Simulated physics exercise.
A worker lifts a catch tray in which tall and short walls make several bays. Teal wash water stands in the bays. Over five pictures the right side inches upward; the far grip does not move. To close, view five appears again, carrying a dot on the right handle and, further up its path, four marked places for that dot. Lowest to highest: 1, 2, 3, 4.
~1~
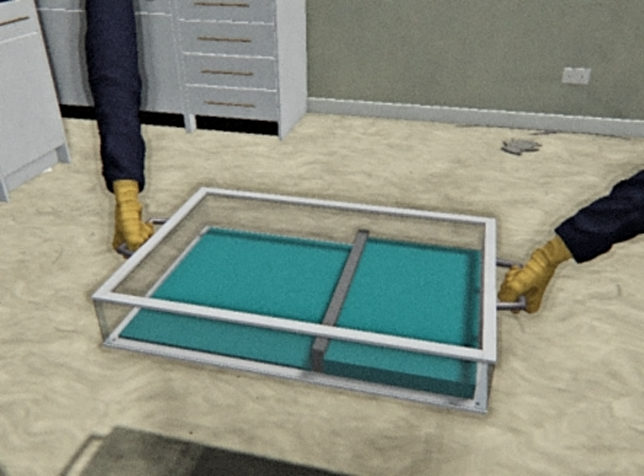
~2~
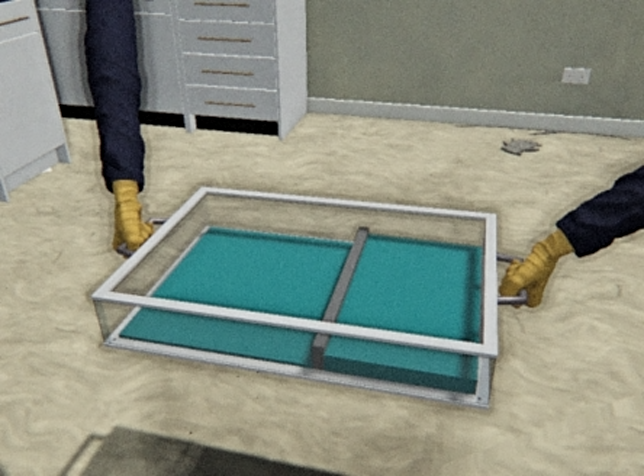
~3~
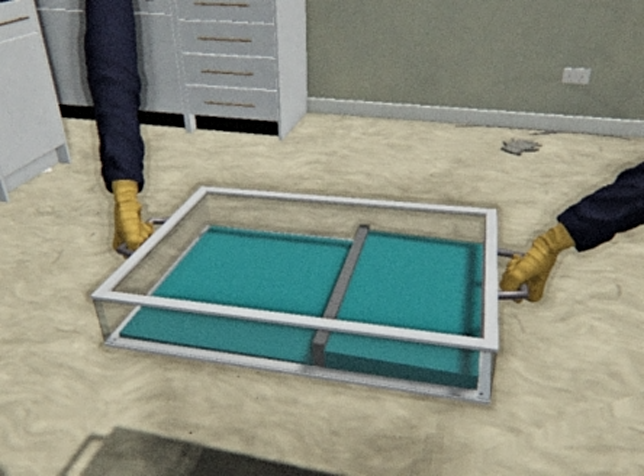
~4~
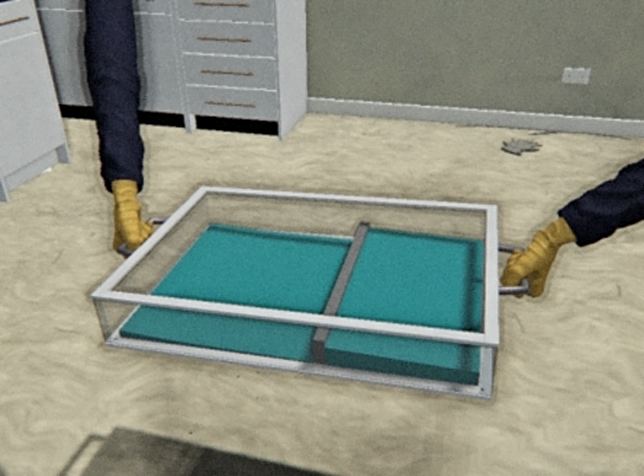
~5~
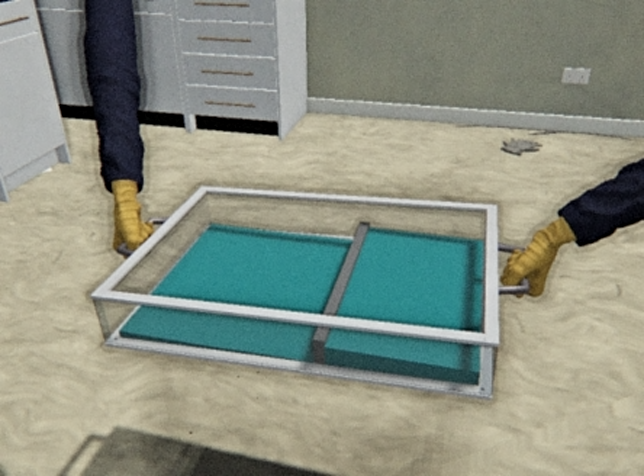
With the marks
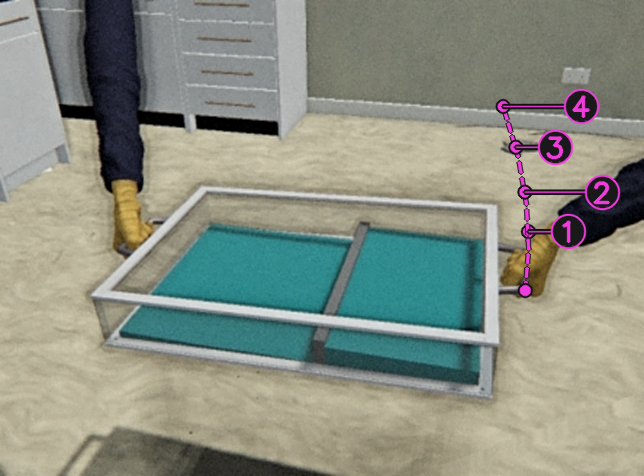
A clear, shallow tray of teal liquid, gripped at both ends by gloved hands, starts out level on the pale floor. The hand on the right raises its handle slightly, and the tray tilts gently down to the left, then stays at that slight slant, with liquid on both sides of the grey divider.
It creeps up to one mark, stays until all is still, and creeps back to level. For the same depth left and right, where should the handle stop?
2 is best.
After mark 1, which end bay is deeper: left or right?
The right one.
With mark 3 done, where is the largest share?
That is the left bay.
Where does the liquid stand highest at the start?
That is the right bay.
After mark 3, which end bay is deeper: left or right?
The left one.
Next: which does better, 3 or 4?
3.
On the marked copy, 1 at (528, 231); 2 at (524, 192); 3 at (515, 147); 4 at (503, 106).
With 1, the right end bay stands much deeper than the other; nothing spills.
With 2, the two end bays stand about equally deep; nothing spills.
With 3, the left end bay stands a little deeper than the other; nothing spills.
With 4, the left end bay stands much deeper than the other; nothing spills.
